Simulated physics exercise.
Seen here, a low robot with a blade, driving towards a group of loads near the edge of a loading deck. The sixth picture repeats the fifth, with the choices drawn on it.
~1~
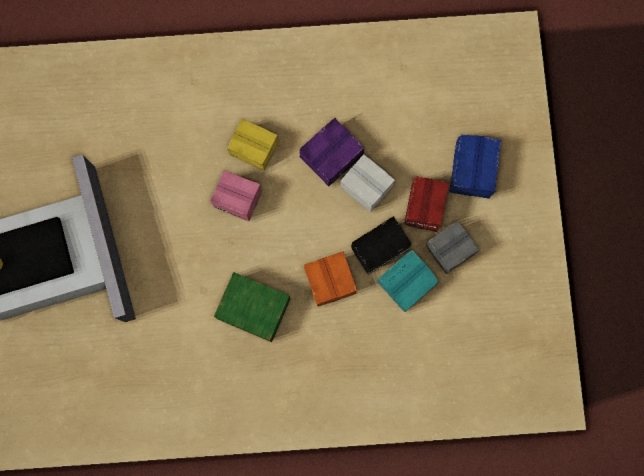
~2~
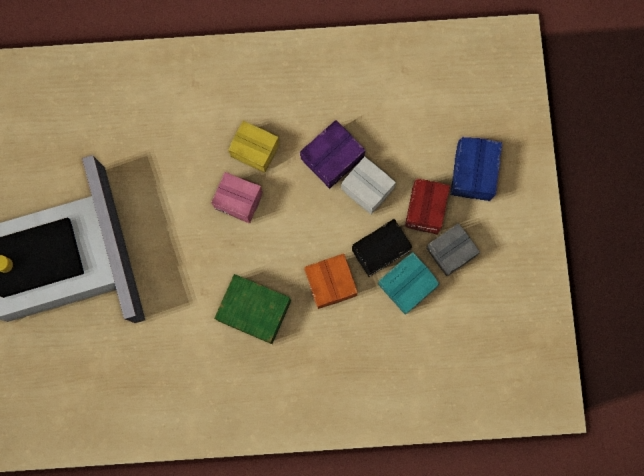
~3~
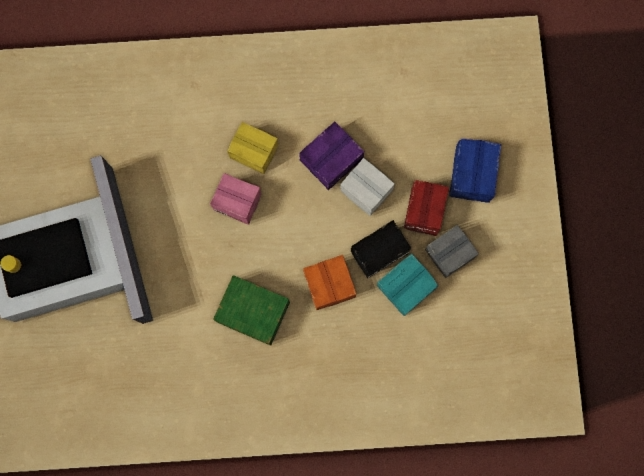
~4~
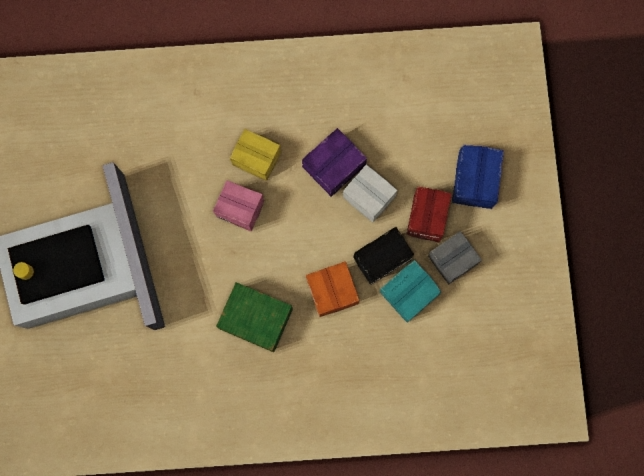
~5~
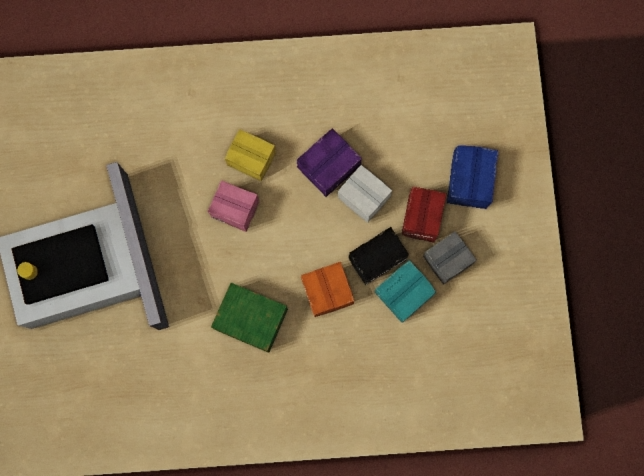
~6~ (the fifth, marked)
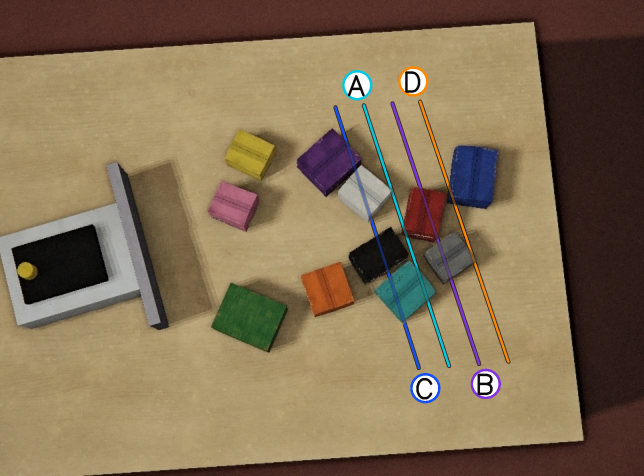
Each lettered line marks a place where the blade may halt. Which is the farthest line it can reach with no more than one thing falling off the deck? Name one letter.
D.
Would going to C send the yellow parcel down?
No.
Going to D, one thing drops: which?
The blue box.
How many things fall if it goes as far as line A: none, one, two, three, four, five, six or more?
By then, none.
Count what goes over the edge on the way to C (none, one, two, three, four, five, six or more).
By then, none.
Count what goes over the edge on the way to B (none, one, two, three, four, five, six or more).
The count is none.
On the copy, A at (405, 232); B at (435, 230); C at (376, 234); D at (463, 228).
On D. First, robot (186, 254); green crate (312, 326); orange box (350, 288).
Then, robot (304, 246); blue box (488, 172); green crate (362, 349).
Finally, robot (399, 239); blue box over the edge; red box (544, 176); one fallen.
By contrast, A is within the limit but short; B is within the limit but short; C is within the limit but short.
